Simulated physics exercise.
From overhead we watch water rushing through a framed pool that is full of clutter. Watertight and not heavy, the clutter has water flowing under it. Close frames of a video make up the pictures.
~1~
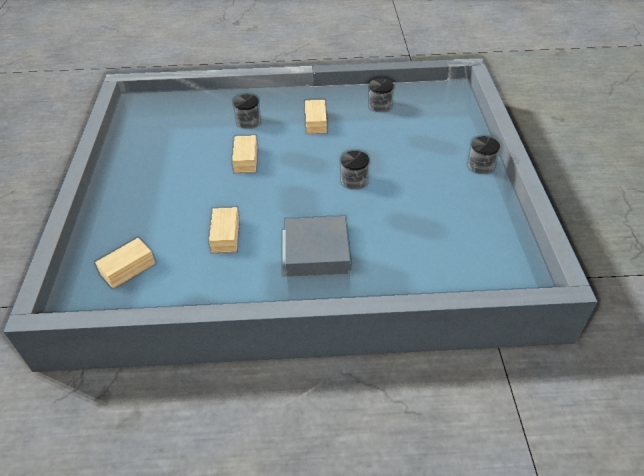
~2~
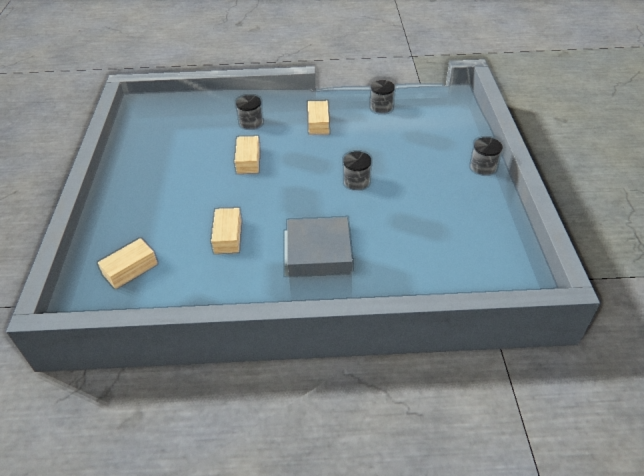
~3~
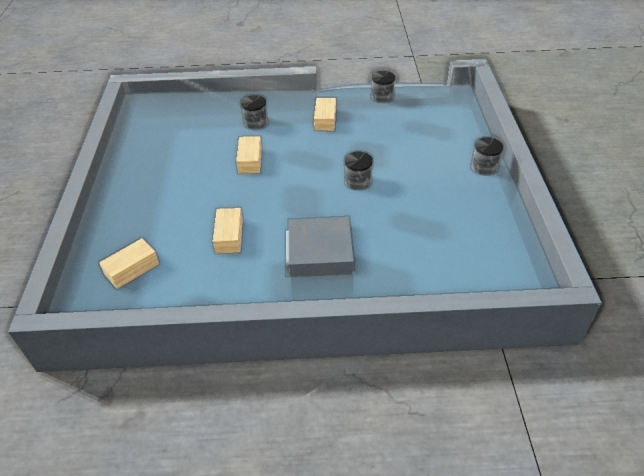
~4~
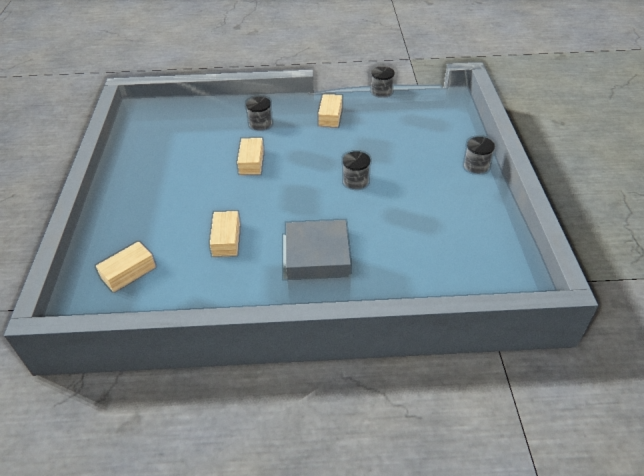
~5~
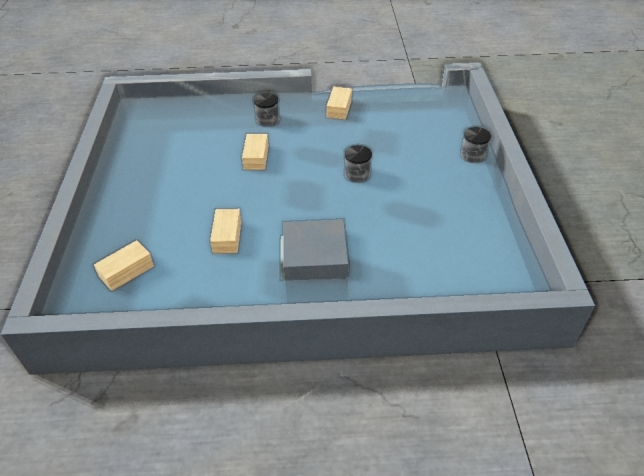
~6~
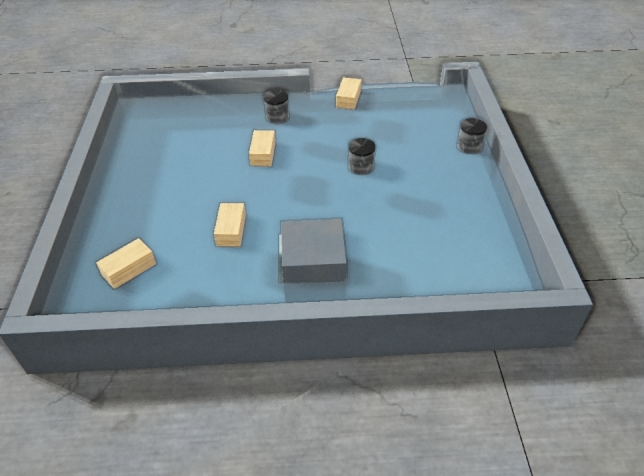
A gap opens in the pool's back wall, and floating blocks and pails drift toward it.
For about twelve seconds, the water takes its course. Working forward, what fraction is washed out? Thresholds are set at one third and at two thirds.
My prediction is the high band.
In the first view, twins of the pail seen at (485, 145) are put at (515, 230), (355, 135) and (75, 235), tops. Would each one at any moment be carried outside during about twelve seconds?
In turn: Still in, carried outside, inside.
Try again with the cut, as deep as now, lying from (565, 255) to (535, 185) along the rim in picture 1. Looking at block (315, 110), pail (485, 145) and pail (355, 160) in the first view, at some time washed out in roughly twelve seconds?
My answer, each in turn: Not lost, lost, lost.
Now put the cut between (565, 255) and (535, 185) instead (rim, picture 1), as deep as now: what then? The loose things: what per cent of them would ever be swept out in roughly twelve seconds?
20 per cent or so.
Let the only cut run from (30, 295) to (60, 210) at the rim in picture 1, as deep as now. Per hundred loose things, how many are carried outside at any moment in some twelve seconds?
I'd call it 40 per cent.
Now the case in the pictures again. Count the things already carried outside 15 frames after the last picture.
The count is 4.
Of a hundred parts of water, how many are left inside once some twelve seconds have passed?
I'd put it close to 56 percent.
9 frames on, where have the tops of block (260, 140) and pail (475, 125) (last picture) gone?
Roughly (307, 120) and (454, 92).
A moment on, 2 of 8 are out; 6 afloat.
Next, 3 of 8 are out; 5 afloat.
Later, 4 of 8 are out; 4 afloat.
In the end, 6 of 8 are out; 2 afloat.
